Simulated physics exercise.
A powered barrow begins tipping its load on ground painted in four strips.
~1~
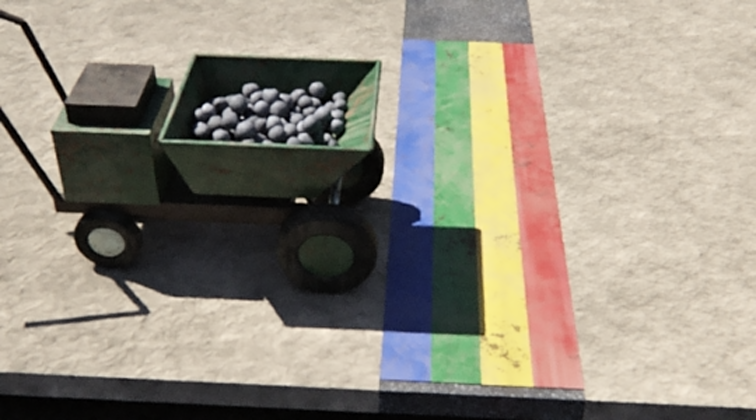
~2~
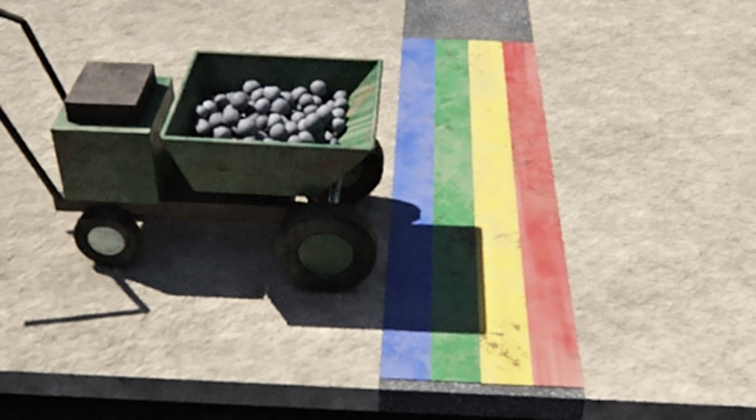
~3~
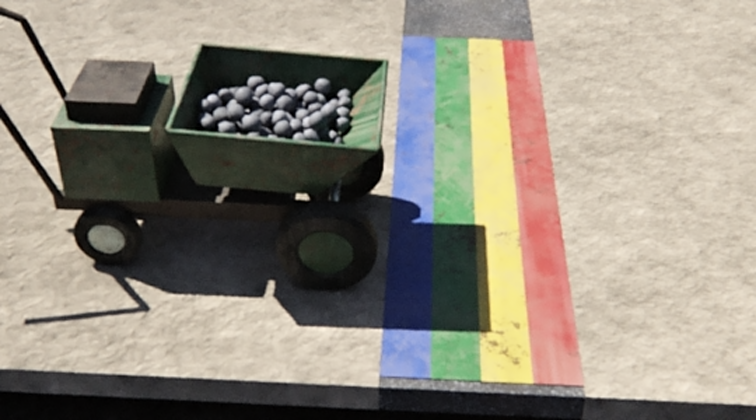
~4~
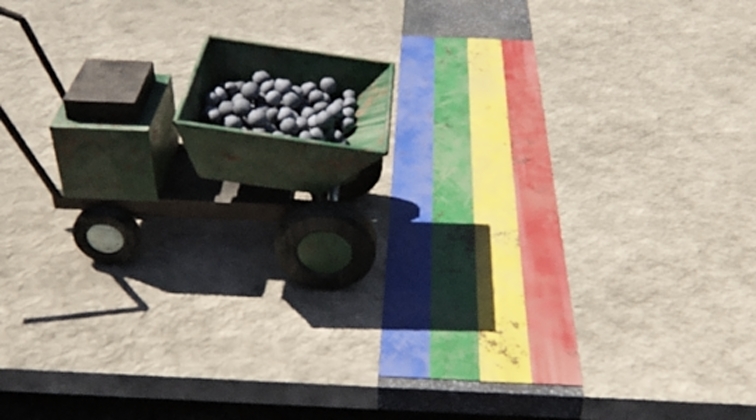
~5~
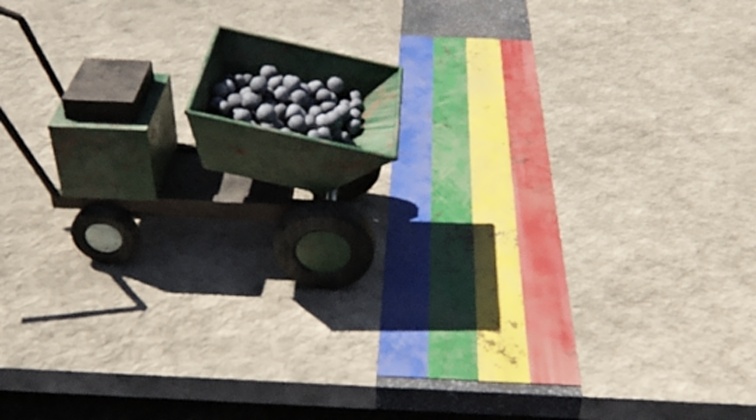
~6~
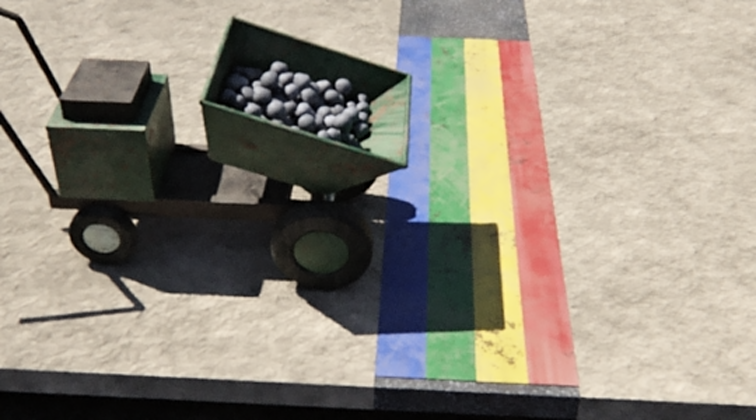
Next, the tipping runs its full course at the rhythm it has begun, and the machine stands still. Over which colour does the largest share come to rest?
The largest share rests over yellow.
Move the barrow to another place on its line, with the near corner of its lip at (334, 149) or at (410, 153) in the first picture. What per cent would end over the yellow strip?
About 30 per cent, then about 40 per cent.
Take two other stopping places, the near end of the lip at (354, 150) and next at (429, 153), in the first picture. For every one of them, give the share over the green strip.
Position 1 near 40 %, position 2 near 0 %.
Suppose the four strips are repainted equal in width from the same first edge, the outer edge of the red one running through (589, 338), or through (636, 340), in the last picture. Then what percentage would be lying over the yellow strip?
About 40 % and 30 %.
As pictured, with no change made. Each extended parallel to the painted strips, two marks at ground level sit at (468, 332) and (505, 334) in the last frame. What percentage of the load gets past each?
Close to 80 per cent, then close to 40 per cent.
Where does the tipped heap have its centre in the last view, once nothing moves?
Resting centre, last picture - approx. (493, 239).
Just after the last frame, skip tipped steeply; every one in the skip.
A moment on, skip tipped steeply; the larger part in the skip; about a tenth over the green strip; about a tenth over the yellow strip.
Further on, skip tipped right over; about a tenth in the skip; just a few over the blue strip; roughly a quarter over the green strip; roughly a third over the yellow strip; roughly a quarter over the red strip; just a few off the paint.
When it is over, skip tipped right over; just a few in the skip; just a few over the blue strip; roughly a quarter over the green strip; roughly a third over the yellow strip; roughly a quarter over the red strip; just a few off the paint.
